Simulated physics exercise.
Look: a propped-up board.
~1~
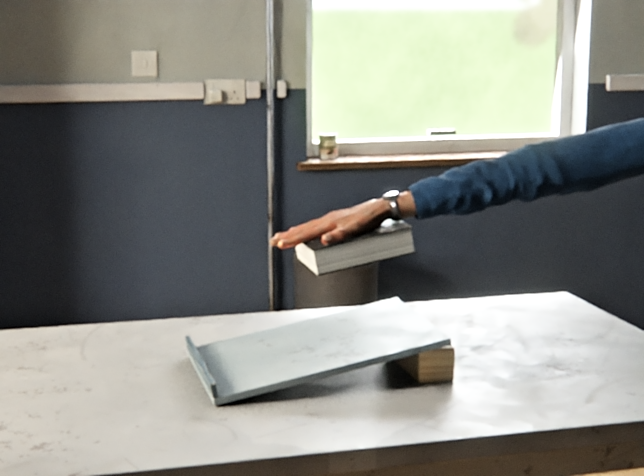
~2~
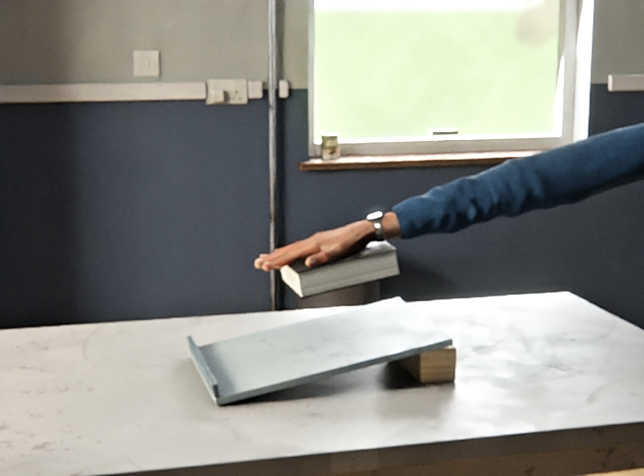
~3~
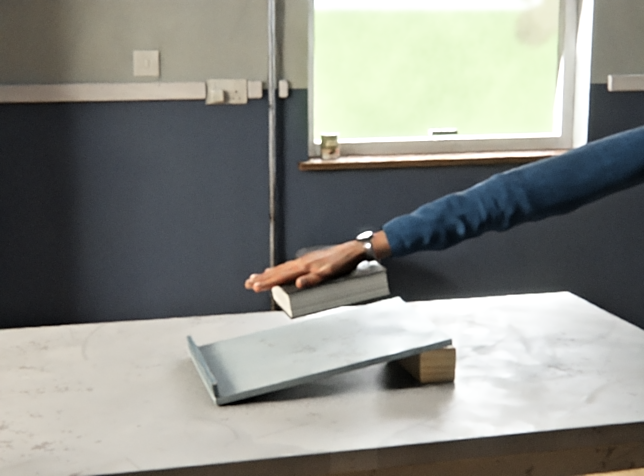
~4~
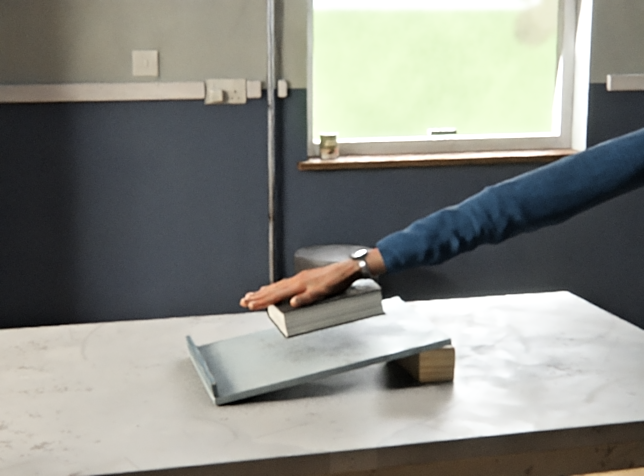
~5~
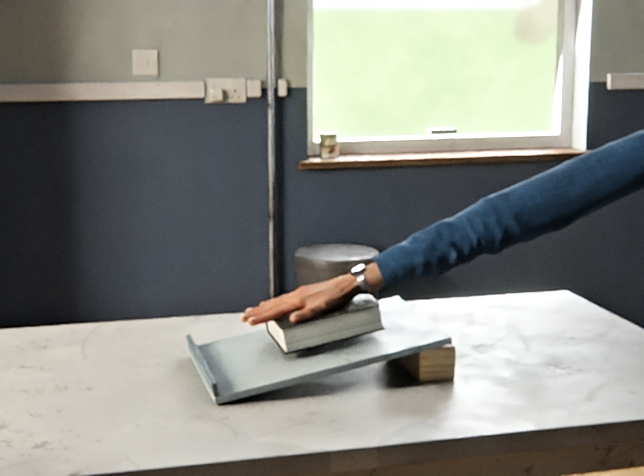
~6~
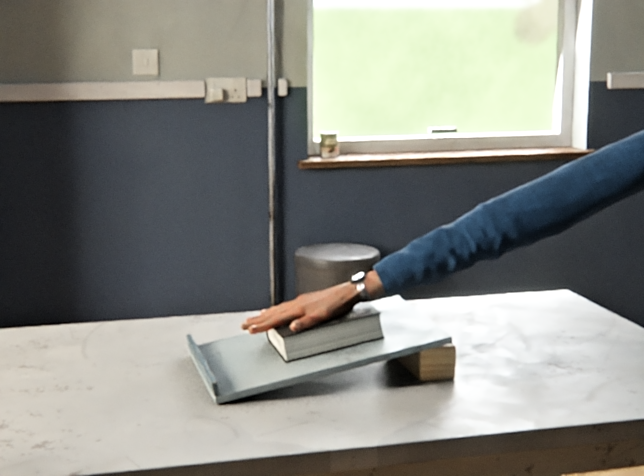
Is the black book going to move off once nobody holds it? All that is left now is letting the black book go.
No, the slope does not move it.
Then, 0.30 s after the last picture, nothing has stirred.
Then, 0.70 s after the last picture, black book resting near (323, 327).
At rest, it is in place. Seen from the same camera at the end, black book near (322, 327). The black book stays where it is put.
